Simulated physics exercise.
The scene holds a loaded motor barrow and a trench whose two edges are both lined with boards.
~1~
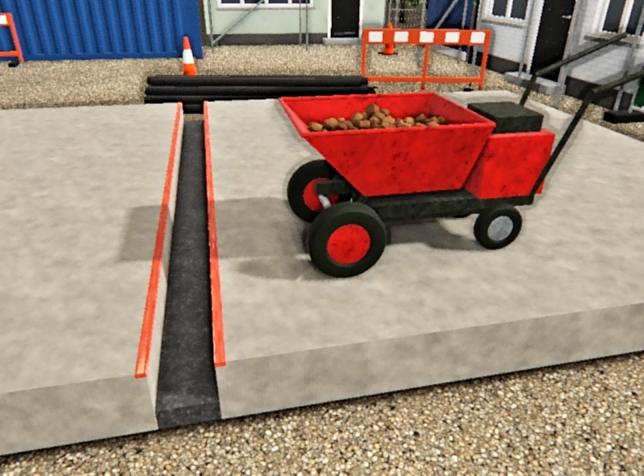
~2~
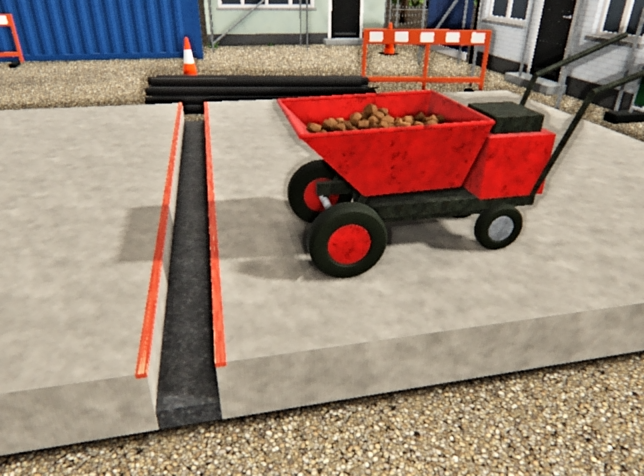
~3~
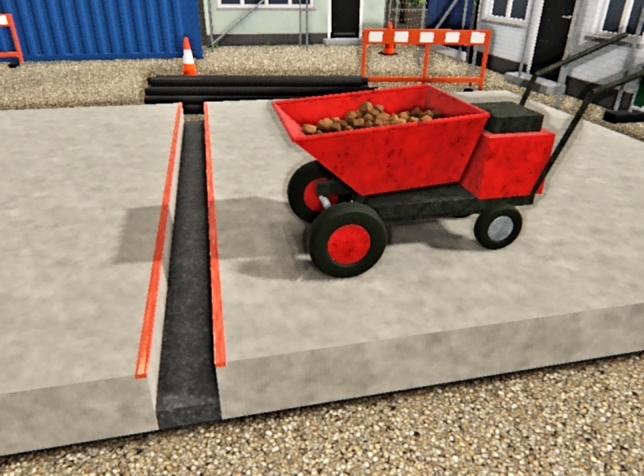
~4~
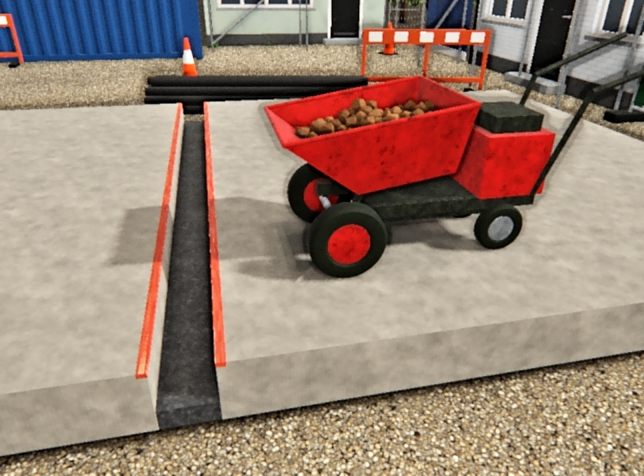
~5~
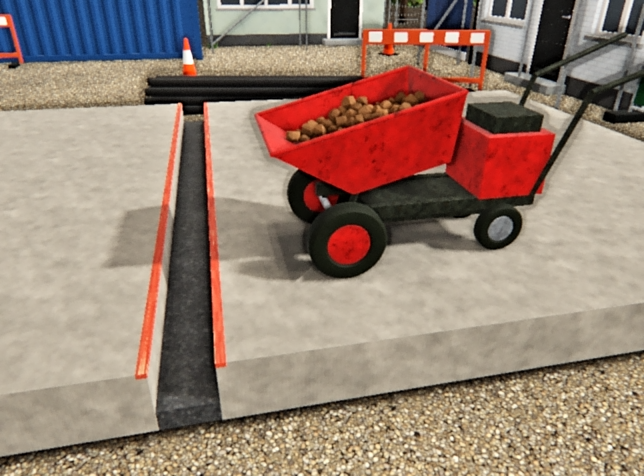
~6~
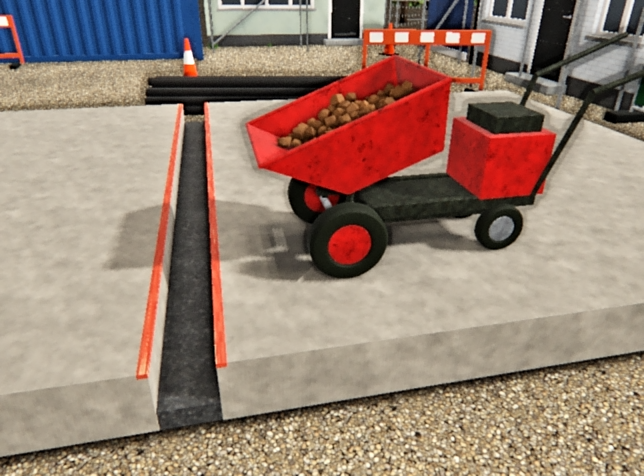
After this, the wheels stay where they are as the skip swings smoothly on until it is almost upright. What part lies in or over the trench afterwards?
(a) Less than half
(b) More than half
Option b: More than half.
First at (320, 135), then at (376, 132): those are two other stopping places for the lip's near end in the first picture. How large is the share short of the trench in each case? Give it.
Roughly 10 and 50 %.
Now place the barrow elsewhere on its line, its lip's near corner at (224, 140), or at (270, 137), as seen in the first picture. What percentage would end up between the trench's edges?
First some 0, then 70 per cent.
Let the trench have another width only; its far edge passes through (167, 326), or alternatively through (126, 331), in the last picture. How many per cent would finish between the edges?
Respectively, 60 % and 90 %.
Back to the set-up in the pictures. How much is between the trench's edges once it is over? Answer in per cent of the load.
Close to 80 in every hundred pieces.
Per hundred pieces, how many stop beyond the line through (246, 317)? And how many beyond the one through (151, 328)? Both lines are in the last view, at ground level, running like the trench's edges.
First 90 in a hundred, second 0 in a hundred.
Soon after the last picture, skip tipped steeply; all in the skip.
A little later, skip tipped right over; most in the skip; a stray few short of the trench; about a quarter in or heaped over the trench; a stray few falling.
Later still, skip tipped right over; about a quarter in the skip; a small part short of the trench; most in or heaped over the trench; a small part beyond it.
At rest, skip tipped right over; a small part in the skip; a small part short of the trench; most in or heaped over the trench; a small part beyond it.
